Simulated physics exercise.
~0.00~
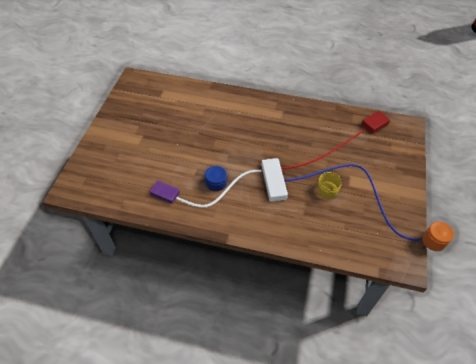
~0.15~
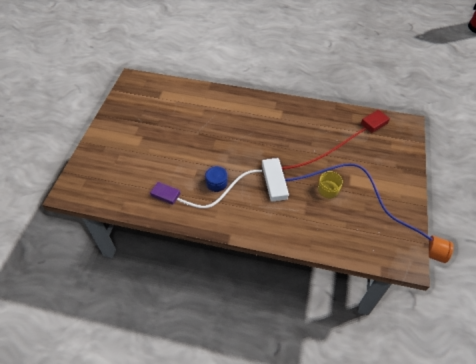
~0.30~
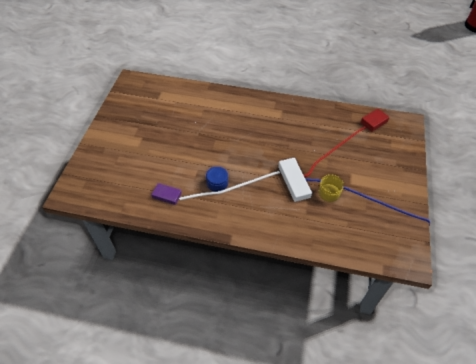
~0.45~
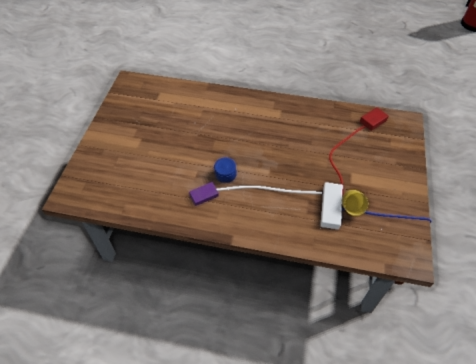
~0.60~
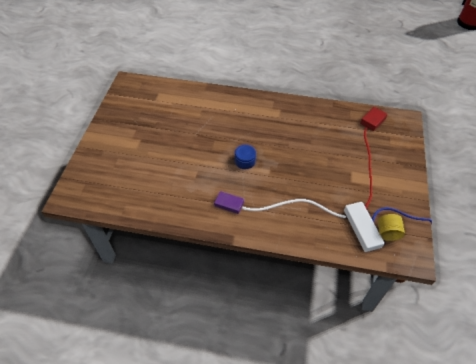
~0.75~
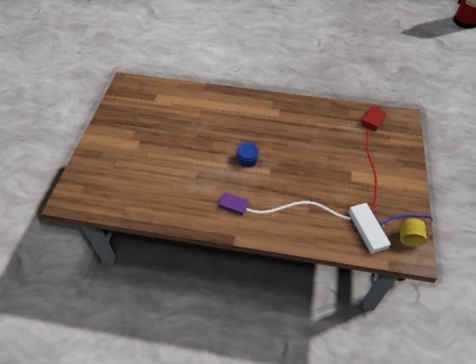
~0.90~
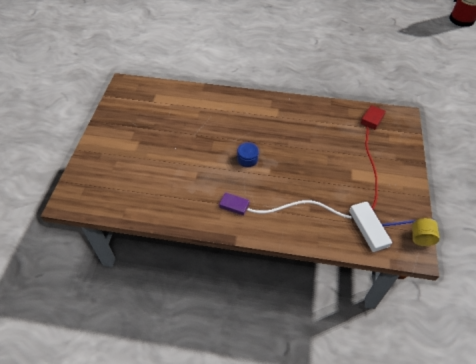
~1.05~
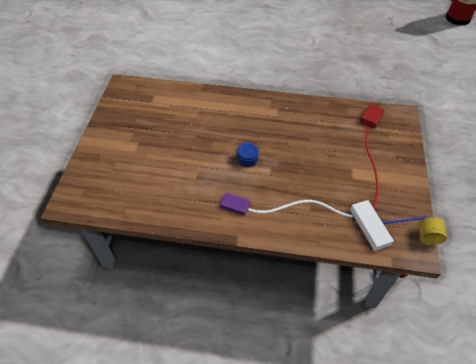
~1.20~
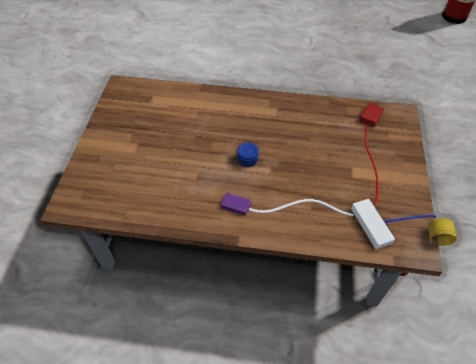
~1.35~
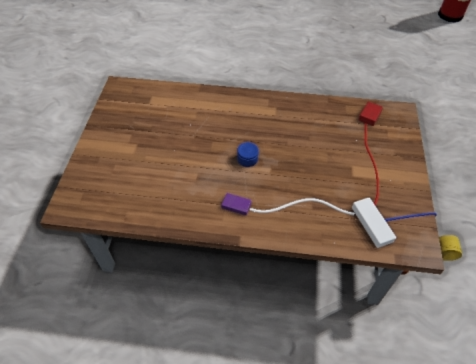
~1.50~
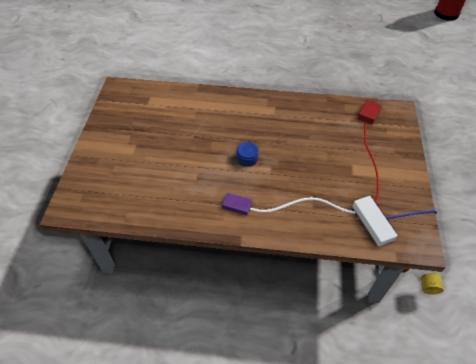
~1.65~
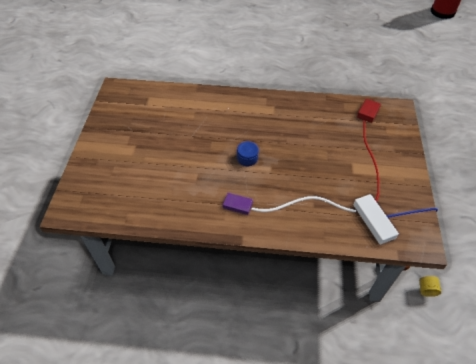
The video shows an orange object dropping off a wooden table's right edge, its blue cable dragging a white strip rightward and pulling a purple device along. The blue tub shifts, and the yellow cup tips, rolls off and lands on the floor, while the strip and red device remain on the table.
